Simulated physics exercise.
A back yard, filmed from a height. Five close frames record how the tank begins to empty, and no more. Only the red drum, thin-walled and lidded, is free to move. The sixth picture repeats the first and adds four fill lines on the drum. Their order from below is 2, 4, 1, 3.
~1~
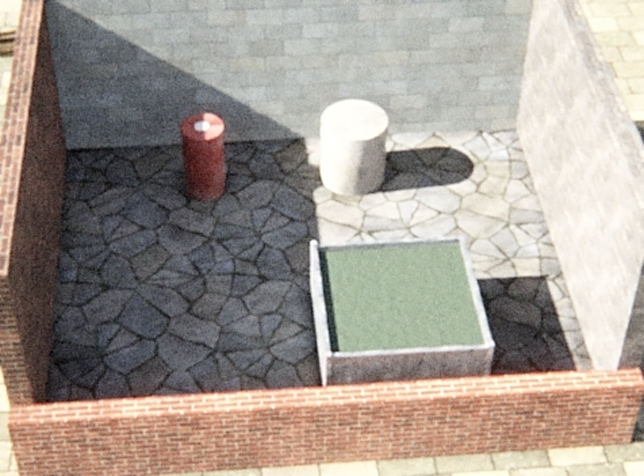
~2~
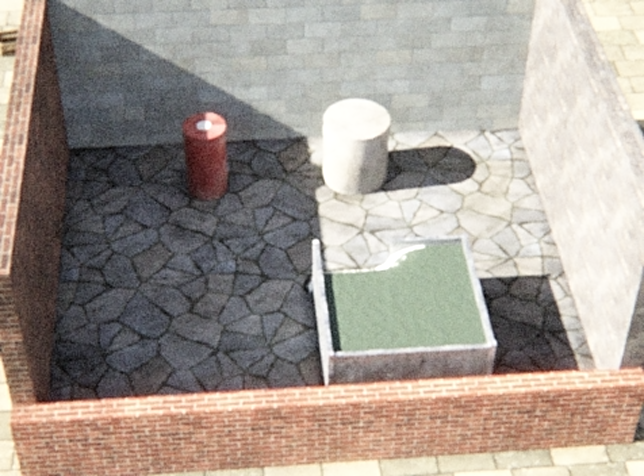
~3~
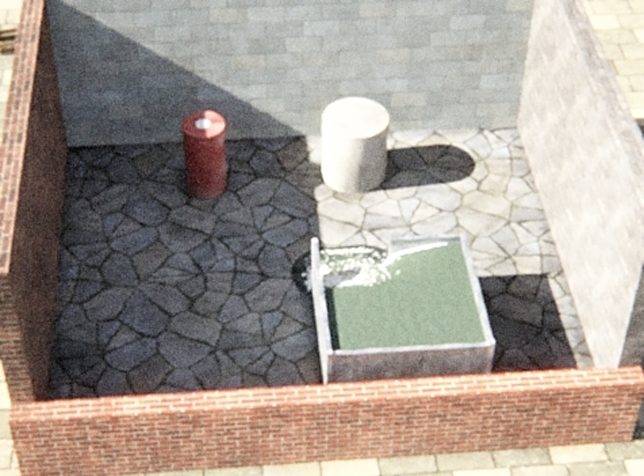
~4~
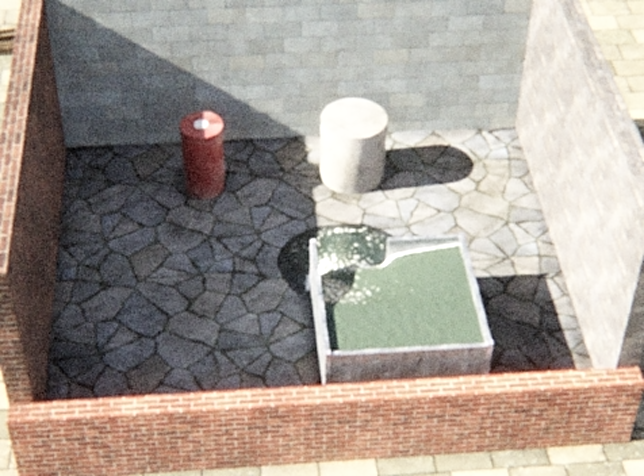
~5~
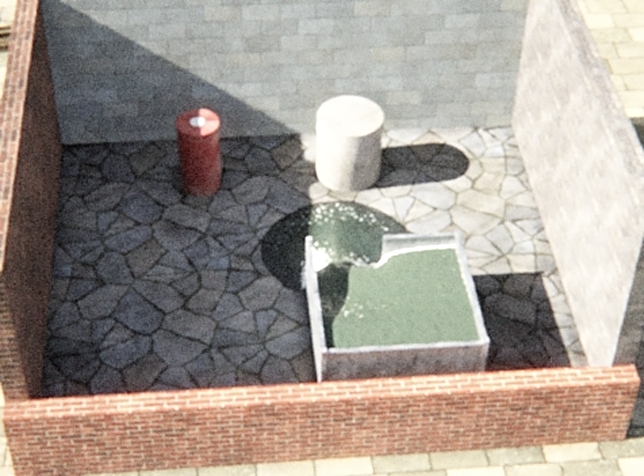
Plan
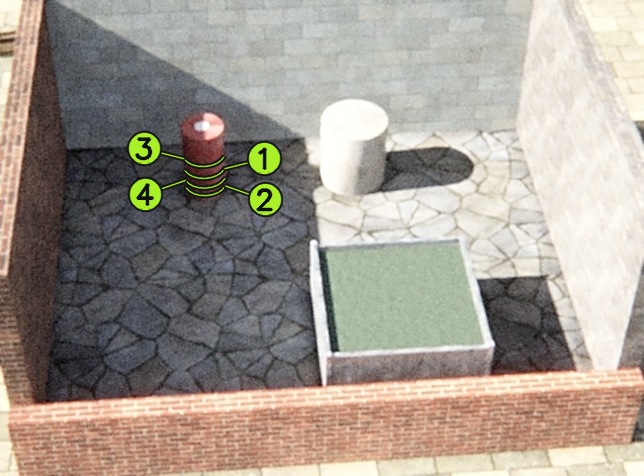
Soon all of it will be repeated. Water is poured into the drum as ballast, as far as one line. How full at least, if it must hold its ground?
The answer is line 4.
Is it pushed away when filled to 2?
Yes.
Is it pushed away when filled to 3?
No, not at all.
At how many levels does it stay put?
Three of the four.
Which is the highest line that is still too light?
That would be 2.
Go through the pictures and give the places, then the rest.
Lid of the red drum at (202, 126); tank full, its middle at (398, 299), in the first picture.
Water covers 1 % of the ground, mostly out of sight from here, in the second picture.
In the third picture, 3 % of the ground wet, in view closest to the drum at (299, 269).
In the fourth picture, 5 % of the ground wet, in view closest to the drum at (289, 247).
Lid of the red drum at (197, 122); 8 % of the ground wet, in view closest to the drum at (278, 229), in the fifth picture.
On the marked copy, 1 at (205, 178); 2 at (206, 195); 3 at (204, 166); 4 at (205, 188); from the bottom up 2, 4, 1, 3.
With 1, it does not move.
With 2, it is pushed about 3 times its own width away.
With 3, it does not move.
With 4, it does not move.
